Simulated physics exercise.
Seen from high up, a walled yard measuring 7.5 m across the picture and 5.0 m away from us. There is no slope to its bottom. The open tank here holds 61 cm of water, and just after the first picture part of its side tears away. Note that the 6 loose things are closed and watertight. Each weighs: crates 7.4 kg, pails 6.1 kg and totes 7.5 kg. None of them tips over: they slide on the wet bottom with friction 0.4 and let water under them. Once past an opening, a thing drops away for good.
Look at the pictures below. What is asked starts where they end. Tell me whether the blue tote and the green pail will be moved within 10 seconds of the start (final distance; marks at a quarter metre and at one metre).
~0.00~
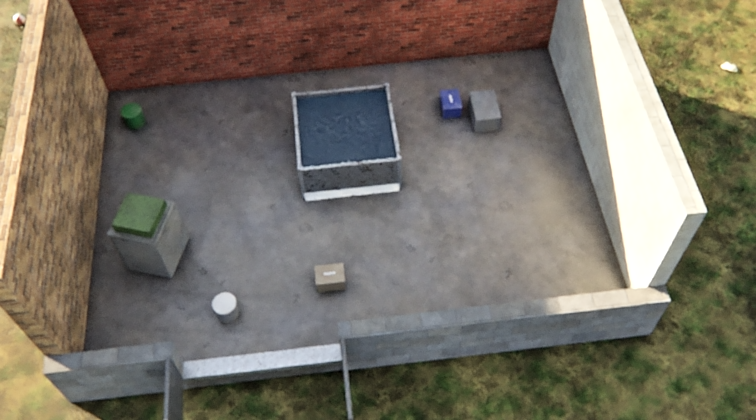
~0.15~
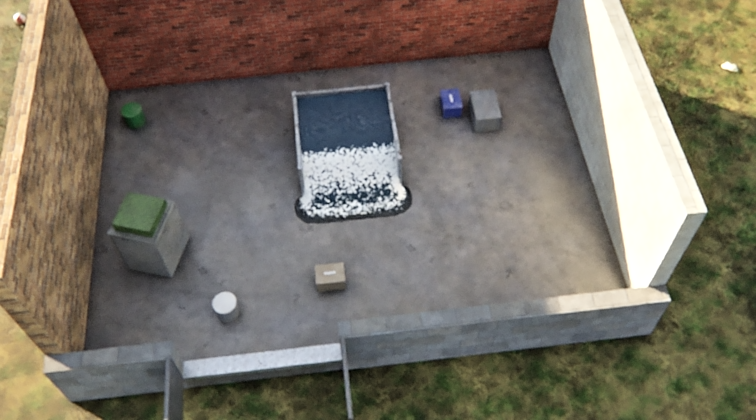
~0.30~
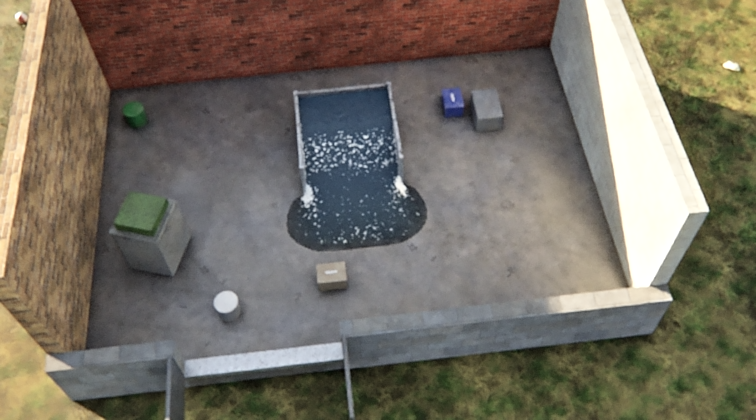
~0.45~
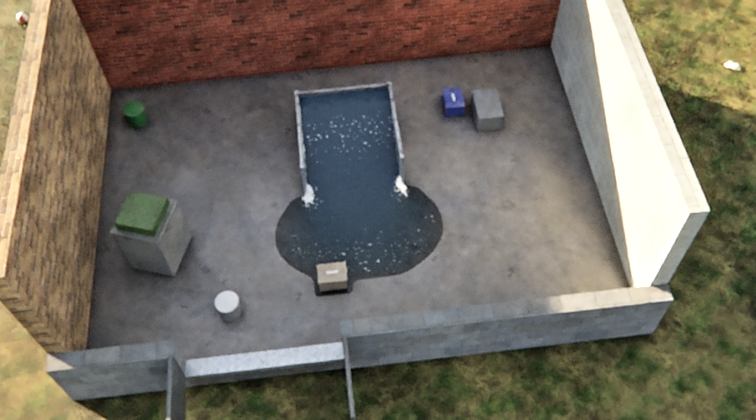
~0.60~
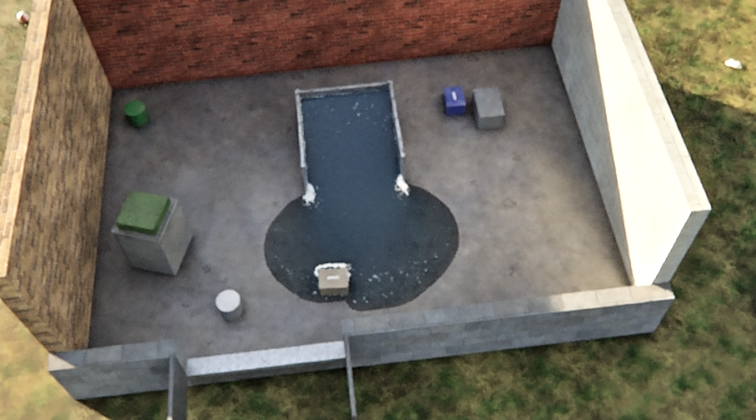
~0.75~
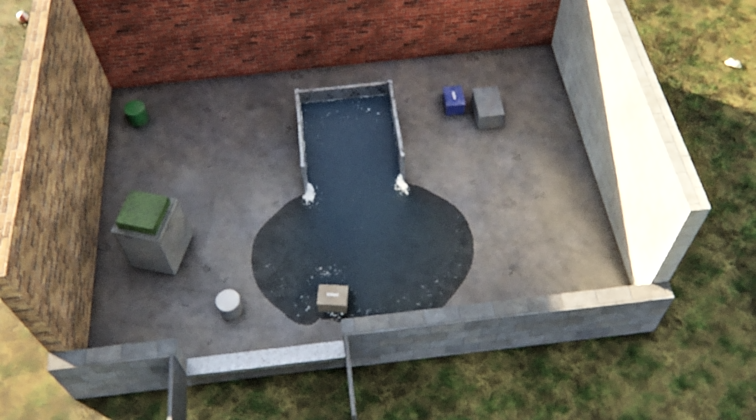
My prediction: The blue tote should not go anywhere much. The green pail should not go anywhere much.
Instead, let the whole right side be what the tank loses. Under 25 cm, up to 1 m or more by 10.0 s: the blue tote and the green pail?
With that failure, the blue tote covers a big distance, and the green pail keeps its spot.
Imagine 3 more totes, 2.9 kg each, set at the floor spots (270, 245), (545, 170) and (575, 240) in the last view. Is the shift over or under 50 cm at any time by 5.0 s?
In the order listed: Across the line; across the line; across the line.
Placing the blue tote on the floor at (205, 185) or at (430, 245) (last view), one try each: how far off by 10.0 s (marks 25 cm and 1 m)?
At the first spot it keeps its position; at the second it winds up far off.
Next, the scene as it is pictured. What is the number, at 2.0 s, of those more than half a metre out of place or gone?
At that moment it comes to 1.
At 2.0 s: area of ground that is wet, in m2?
About 14 m2 is covered.
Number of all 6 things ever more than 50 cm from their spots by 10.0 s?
The total is 2.
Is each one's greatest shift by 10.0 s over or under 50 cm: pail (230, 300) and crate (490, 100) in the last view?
First one went too far, second one stayed inside.
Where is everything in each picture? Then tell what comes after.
The first frame shows the blue tote at (451, 99) rests on the ground; the green pail at (131, 110), on the bottom; 2.0 m2 under water; 0 of 6 have shifted.
The second frame shows the blue tote at (451, 99), on the bottom; the green pail at (131, 110) rests on the ground; 2.9 m2 under water; 0 of 6 have shifted.
The third frame shows the blue tote at (453, 98) rests on the ground; the green pail at (133, 109), on the bottom; 3.8 m2 under water; 0 of 6 have shifted.
The fourth frame shows the blue tote at (453, 97) rests on the ground; the green pail at (134, 109) rests on the ground; water covers 5.1 m2; 0 of 6 have shifted.
The fifth frame shows the blue tote at (454, 96), on the bottom; the green pail at (135, 108), on the bottom; 6.4 m2 under water; 1 of 6 have shifted.
The sixth frame shows the blue tote at (454, 96) rests on the ground; the green pail at (134, 108), on the bottom; 8.0 m2 under water; 1 of 6 have shifted.
After 2.0 s the blue tote is near (454, 96), 0.0 m from its start, aground; the green pail is near (134, 108), 0.0 m from its start, aground; 1 of 6 are out; 0 afloat.
After 4.5 s the blue tote is near (454, 96), 0.0 m from its start, aground; the green pail is near (134, 108), 0.0 m from its start, aground; 1 of 6 are out; 0 afloat.
After 7.0 s the blue tote is near (454, 96), 0.0 m from its start, aground; the green pail is near (134, 108), 0.0 m from its start, aground; 1 of 6 are out; 0 afloat.
After 10.0 s the blue tote is near (454, 96), 0.0 m from its start, aground; the green pail is near (134, 108), 0.0 m from its start, aground; 1 of 6 are out; 1 afloat.
